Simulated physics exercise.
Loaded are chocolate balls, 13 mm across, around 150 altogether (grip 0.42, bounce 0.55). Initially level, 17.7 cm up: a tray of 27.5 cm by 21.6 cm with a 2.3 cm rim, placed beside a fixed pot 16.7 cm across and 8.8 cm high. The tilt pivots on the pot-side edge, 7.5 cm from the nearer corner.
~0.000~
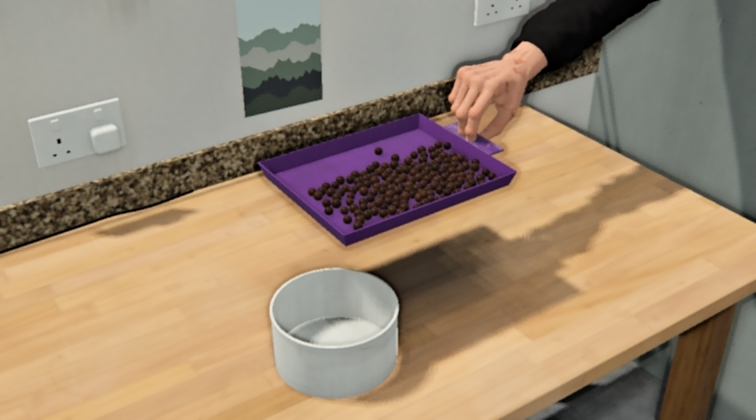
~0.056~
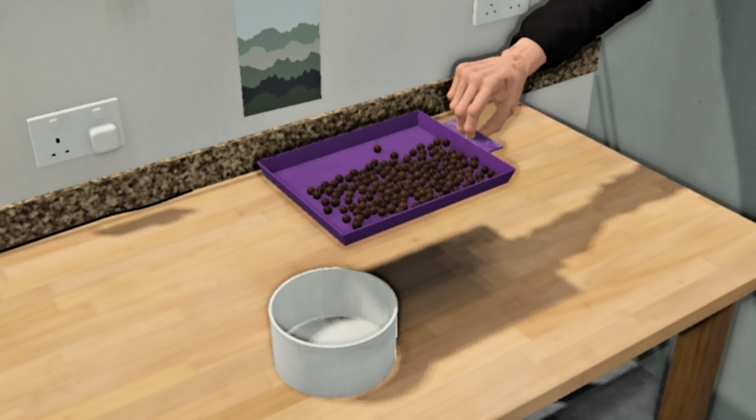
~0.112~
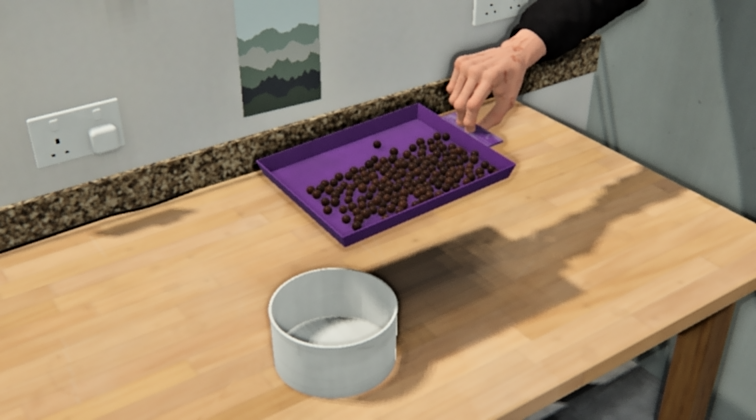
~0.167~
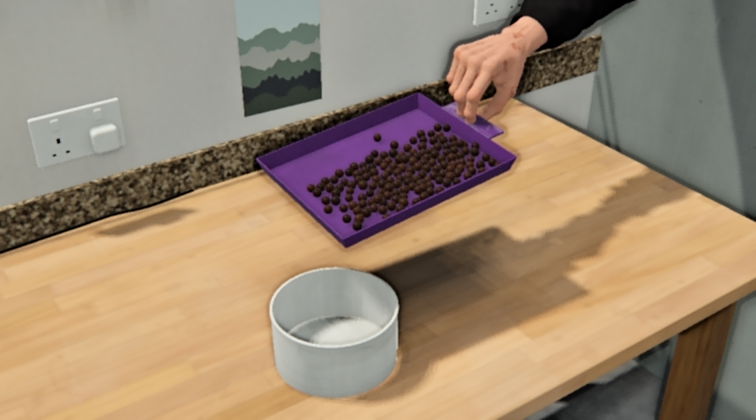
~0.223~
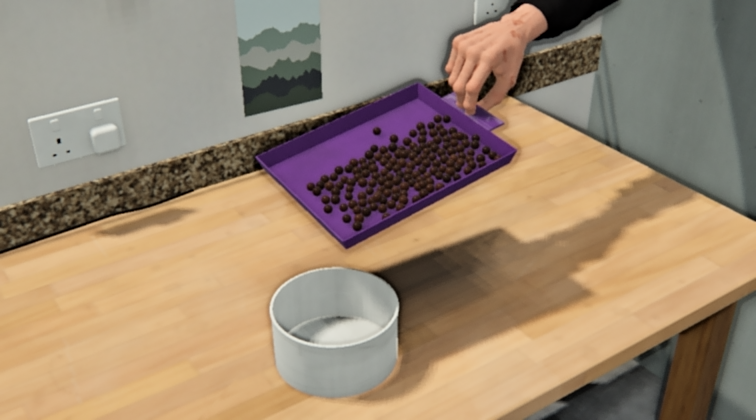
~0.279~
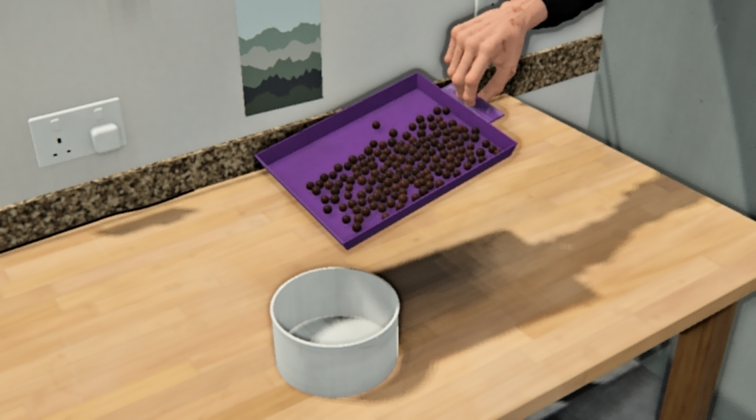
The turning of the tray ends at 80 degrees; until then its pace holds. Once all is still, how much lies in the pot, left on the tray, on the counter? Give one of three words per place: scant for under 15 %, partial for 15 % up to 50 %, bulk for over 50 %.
Pot: The main batch. Left on the tray: A small batch. Counter: A small batch.
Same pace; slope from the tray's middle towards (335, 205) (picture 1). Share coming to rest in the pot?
Roughly 70 per cent.
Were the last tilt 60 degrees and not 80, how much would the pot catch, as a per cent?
In that case, near 45 percent.
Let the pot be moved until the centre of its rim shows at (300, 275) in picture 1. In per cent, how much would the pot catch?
The share would be some 40 per cent.
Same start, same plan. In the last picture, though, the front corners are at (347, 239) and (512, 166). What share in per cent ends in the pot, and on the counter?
Final per cent - pot 70, counter 30.
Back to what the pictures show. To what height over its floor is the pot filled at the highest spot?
It reaches roughly 3.0 cm.
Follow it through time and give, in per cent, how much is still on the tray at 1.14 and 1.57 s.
Close to 95 at the first time and 20 at the second.
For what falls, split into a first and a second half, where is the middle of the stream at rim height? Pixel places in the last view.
(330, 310) or so first, later (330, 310).
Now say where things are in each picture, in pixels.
Tray tilt 0 degrees, front corners at (346, 231) and (510, 171); middle of the pieces at (409, 186); pot at (334, 305), in the first picture.
Tray tilt 1 degrees, front corners at (345, 231) and (509, 168); middle of the pieces at (408, 184), in the second picture.
Tray tilt 3 degrees, front corners at (344, 232) and (509, 164), lowest corner left front; middle of the pieces at (408, 181), in the third picture.
Tray tilt 7 degrees, front corners at (345, 234) and (510, 156), lowest corner left front; middle of the pieces at (409, 177), in the fourth picture.
Tray tilt 10 degrees, front corners at (345, 236) and (510, 150), lowest corner left front; middle of the pieces at (408, 172), in the fifth picture.
Tray tilt 13 degrees, front corners at (345, 238) and (510, 143), lowest corner left front; middle of the pieces at (408, 169); pot at (335, 304). Its pace works out near 60 degrees a second, in the sixth picture.
Then, at 0.79 s, tilt 45 degrees; the tray holds 100 %, the pot 0 %.
After 1.14 s, tilt 66 degrees; the tray holds 95 %, the pot 5 %.
After 1.57 s, tilt 80 degrees; the tray holds 20 %, the pot 75 %.
By 2.8 s all is still; pot 100 %, tray 0 %, counter 0 %.
